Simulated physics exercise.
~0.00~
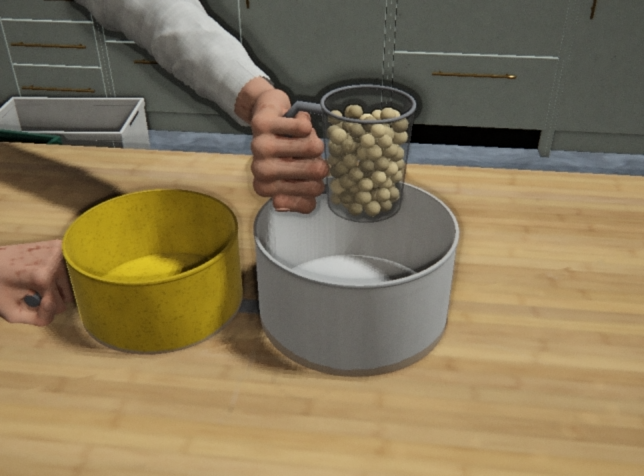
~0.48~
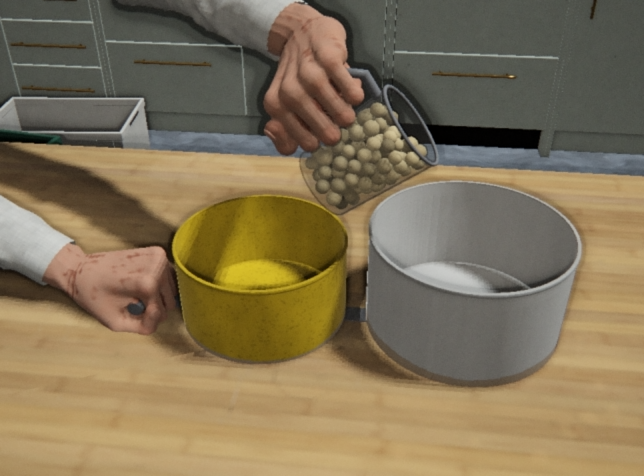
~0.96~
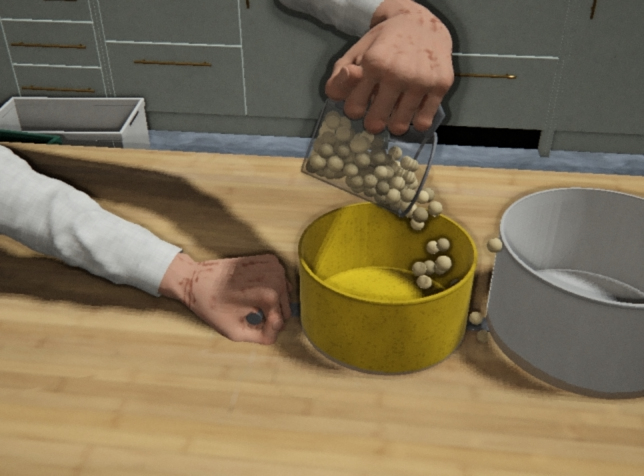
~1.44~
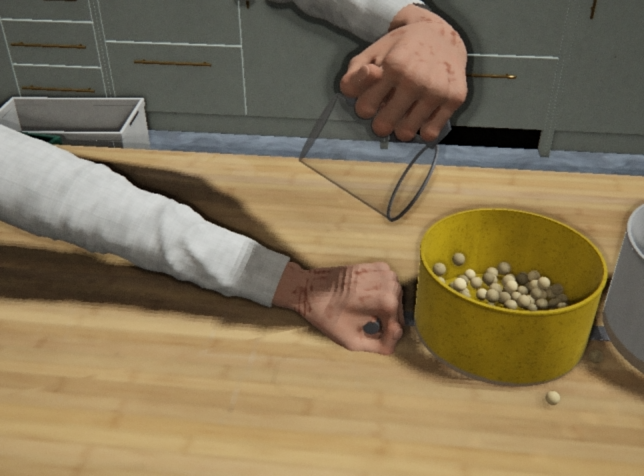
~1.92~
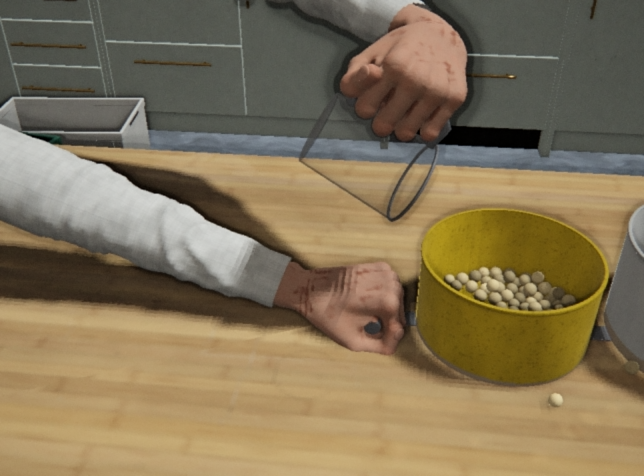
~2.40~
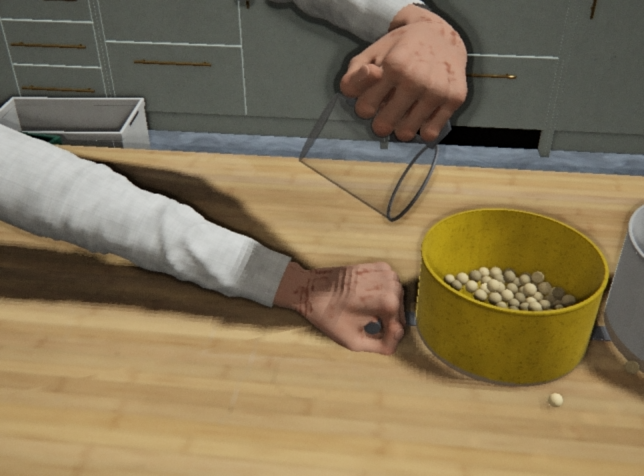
At the start, one hand holds a clear cup full of round, pale nuts above a white pot on a wooden counter, while another hand rests beside a yellow pot to the left. Both pots slide steadily to the right as the cup begins to tip. The nuts then pour out, most dropping into the yellow pot as it passes beneath, with a few scattering near the rim. The pots slide farther right and stop, the white one partly out of view. The emptied cup stays tilted, with the nuts settled in the yellow pot and one lying on the counter.
